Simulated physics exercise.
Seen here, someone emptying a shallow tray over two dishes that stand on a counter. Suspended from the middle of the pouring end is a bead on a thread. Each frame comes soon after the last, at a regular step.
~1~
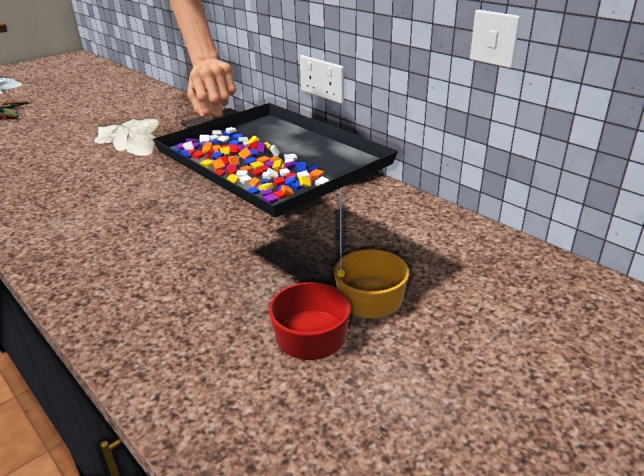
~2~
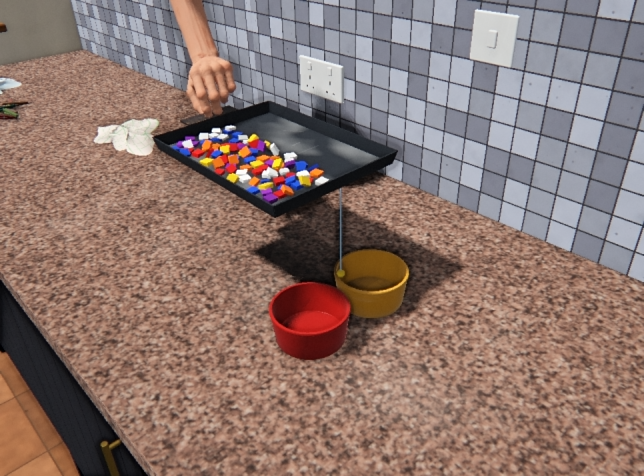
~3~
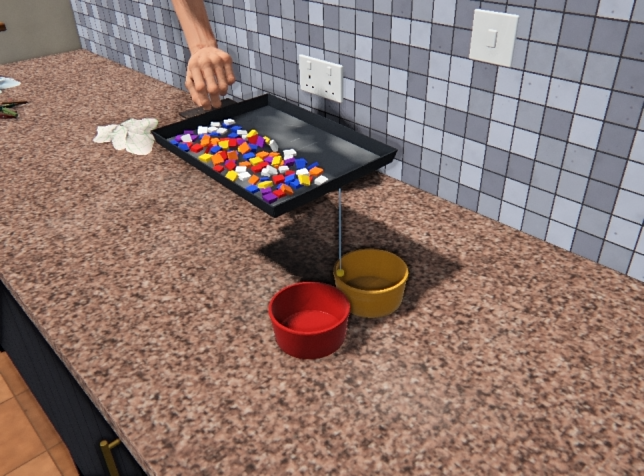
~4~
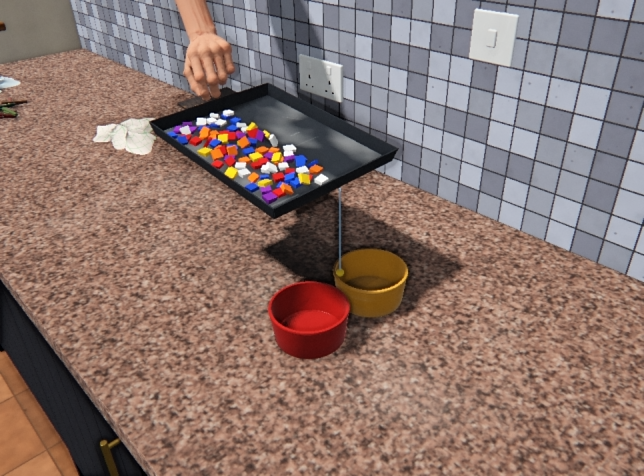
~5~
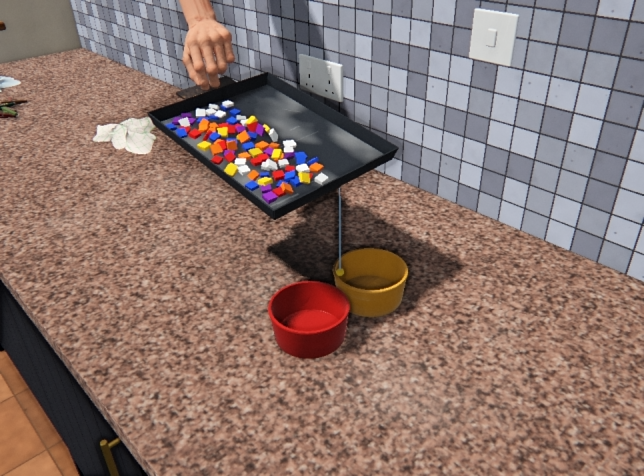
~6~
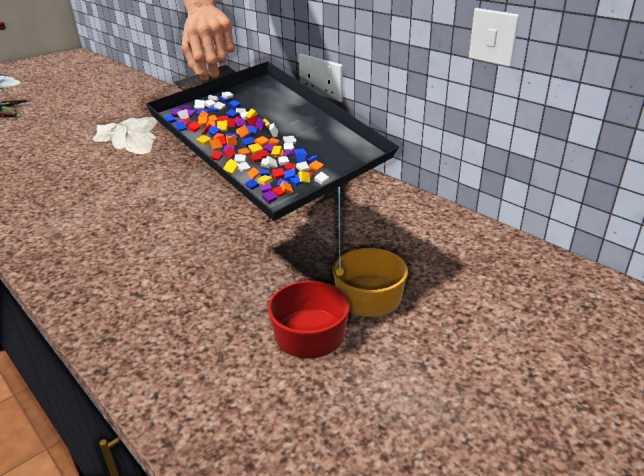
A hand slowly raising the far end of a black tray of colourful mosaic tiles above red and yellow dishes on a counter.
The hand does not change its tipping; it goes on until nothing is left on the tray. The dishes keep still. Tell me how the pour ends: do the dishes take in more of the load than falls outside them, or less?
They take in more than falls outside.
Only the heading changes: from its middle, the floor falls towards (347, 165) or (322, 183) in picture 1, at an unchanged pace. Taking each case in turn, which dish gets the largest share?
Outcome by order - one: Right side; two: Left side.
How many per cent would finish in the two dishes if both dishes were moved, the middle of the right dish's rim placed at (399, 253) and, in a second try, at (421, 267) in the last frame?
Trial 1: 20 percent; trial 2: 20 percent.
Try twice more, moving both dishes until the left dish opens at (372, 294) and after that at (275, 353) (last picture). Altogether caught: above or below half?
Well, a minority share the first time and a majority share the next.
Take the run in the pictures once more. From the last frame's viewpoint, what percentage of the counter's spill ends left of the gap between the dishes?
That's about 60 per cent of the spill.
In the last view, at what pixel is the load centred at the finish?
Roughly at (313, 337), give or take.
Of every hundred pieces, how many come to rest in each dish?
In the left dish 70 per cent comes to rest, in the right dish 0 per cent.
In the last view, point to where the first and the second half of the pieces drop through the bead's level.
Near (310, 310) and later near (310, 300).
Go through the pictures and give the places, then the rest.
The first frame shows corners of the pouring end (274, 203) and (393, 151), level; middle of the load (251, 162), mosaic tiles; left dish (337, 337); right dish (398, 297); bead on its thread (341, 273).
The second frame shows corners of the pouring end (274, 203) and (393, 150), level; middle of the load (250, 161).
The third frame shows corners of the pouring end (274, 204) and (393, 149), tipped barely, lowest at the left corner; middle of the load (250, 157).
The fourth frame shows corners of the pouring end (274, 205) and (393, 148), tipped a little, lowest at the left corner; middle of the load (249, 152).
The fifth frame shows corners of the pouring end (274, 207) and (394, 147), tipped a little, lowest at the left corner; middle of the load (249, 147).
The sixth frame shows corners of the pouring end (275, 209) and (394, 146), tipped a little, lowest at the left corner; middle of the load (249, 142); left dish (336, 336); right dish (397, 296).
Just after the last frame, tray tipped steeply; every one on the tray.
A moment on, tray tipped right over; roughly two thirds on the tray; about a tenth in the left dish; just a few outside both; roughly a quarter in the air.
Further on, tray tipped past a quarter turn; the larger part in the left dish; roughly a quarter outside both.
When it is over, tray tipped past a quarter turn; the larger part in the left dish; not one in the right dish; roughly a quarter outside both.
